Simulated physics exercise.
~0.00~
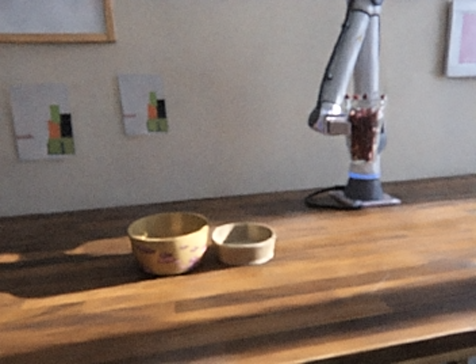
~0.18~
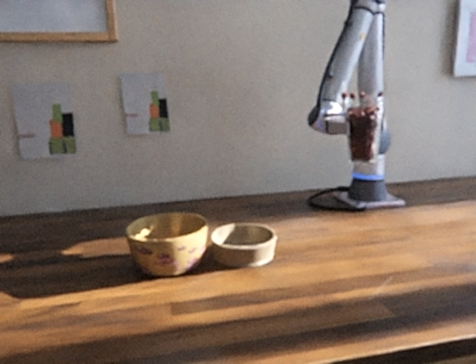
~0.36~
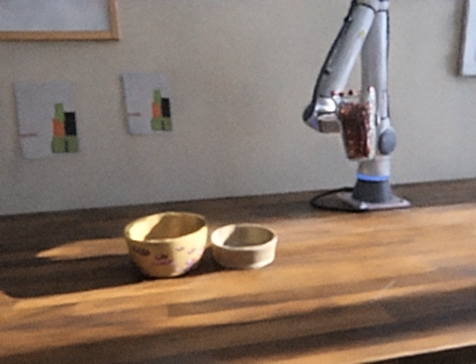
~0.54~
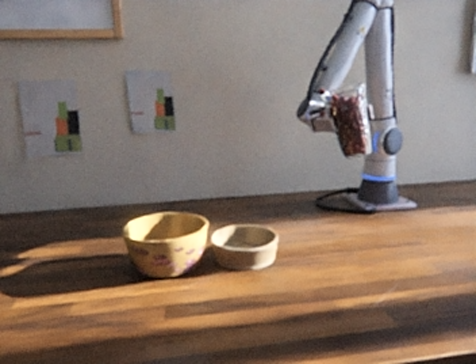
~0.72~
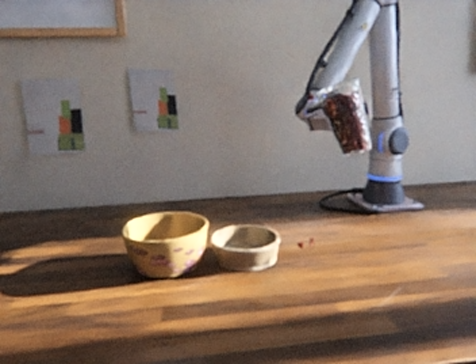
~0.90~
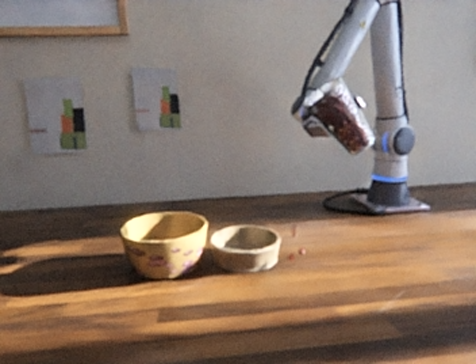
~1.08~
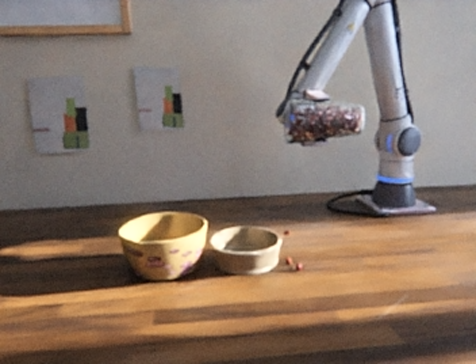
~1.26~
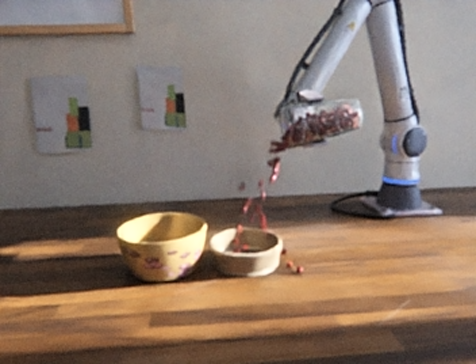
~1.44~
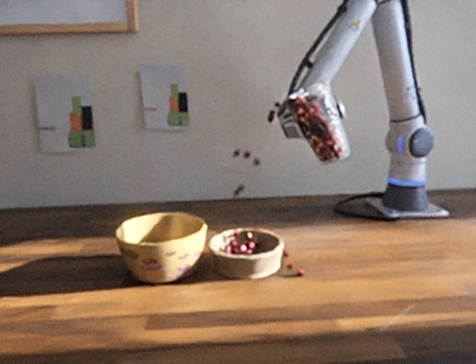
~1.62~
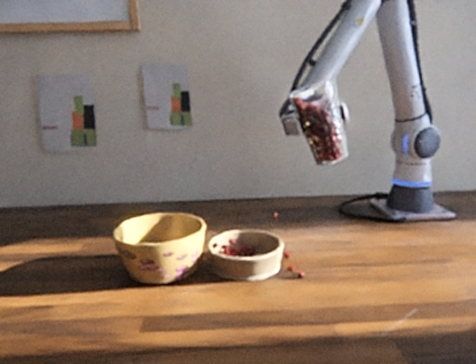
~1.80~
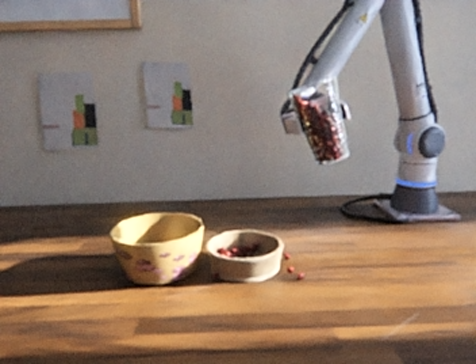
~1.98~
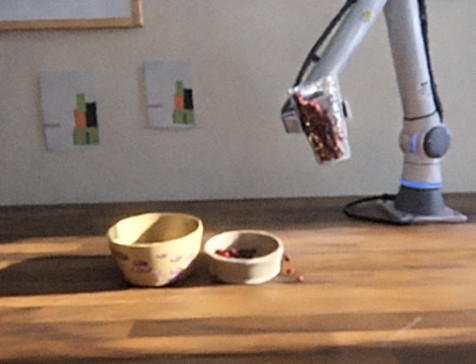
At first, a robot arm at the right of a wooden table holds a clear cup of dark red beans upright, with a larger yellowish bowl and a smaller pale bowl standing side by side to its left. The arm carries the cup left, tilting it toward the bowls, and a few beans drop onto the table. As the cup tips onto its side, a stream of beans falls into the smaller bowl. The arm then swings the cup back toward upright as last beans fly out. It ends still leaning, holding most of the beans, with some in the smaller bowl, a few beside it, and the larger bowl seemingly empty.
